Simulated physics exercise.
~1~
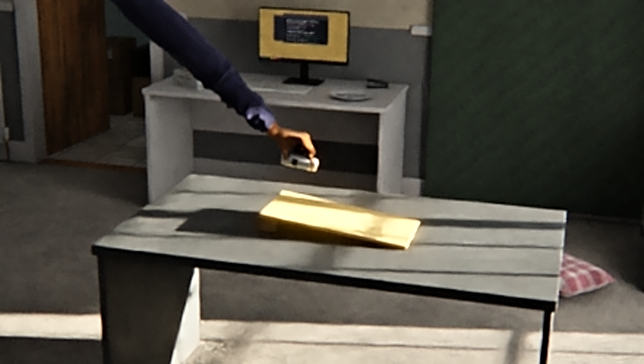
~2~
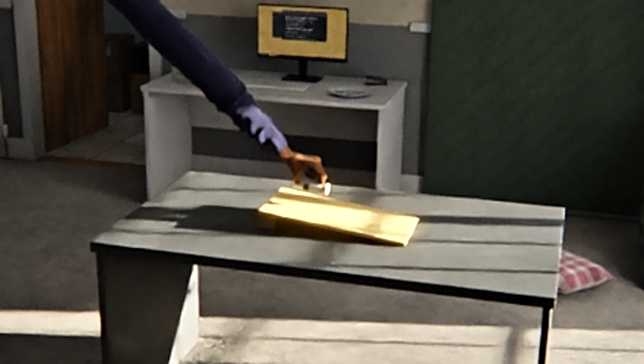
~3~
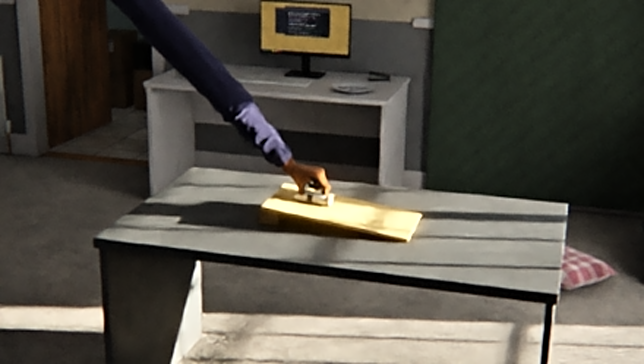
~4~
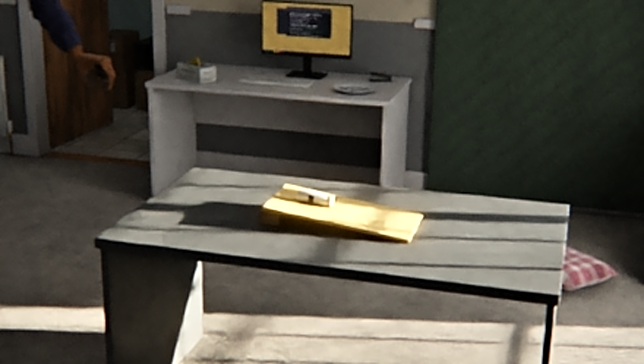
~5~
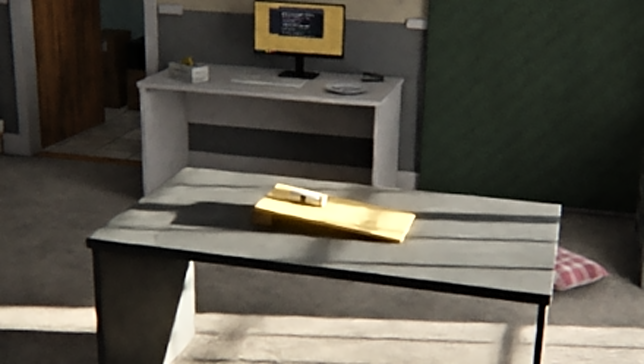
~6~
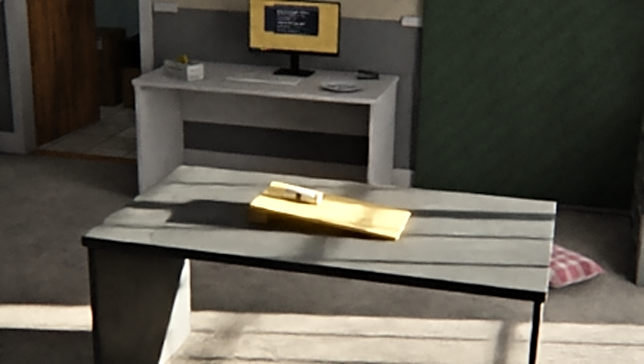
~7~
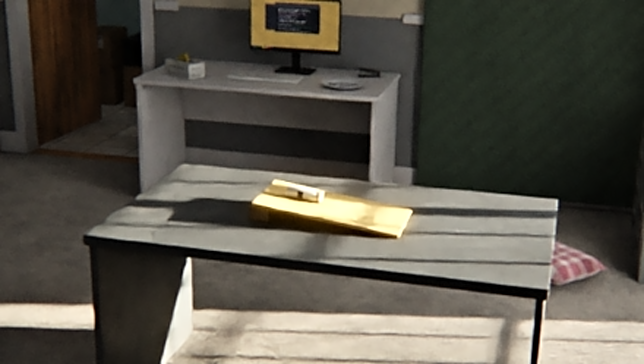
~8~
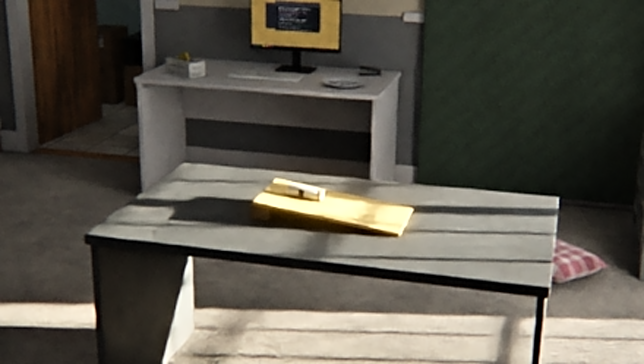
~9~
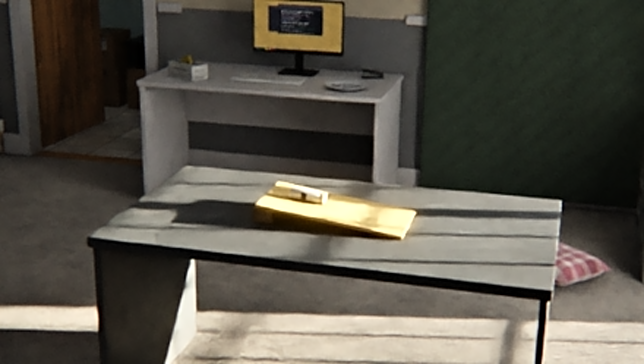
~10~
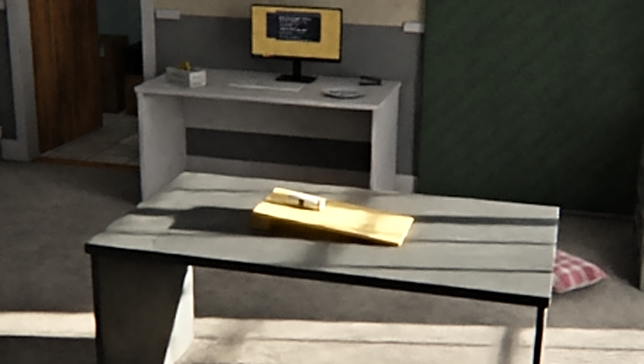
The footage shows a hand lowering a small white shaker onto a yellow sloping board on a grey table, laying it on its side near the upper end. The hand lets go and withdraws to the left, and the shaker stays at rest where it was placed.
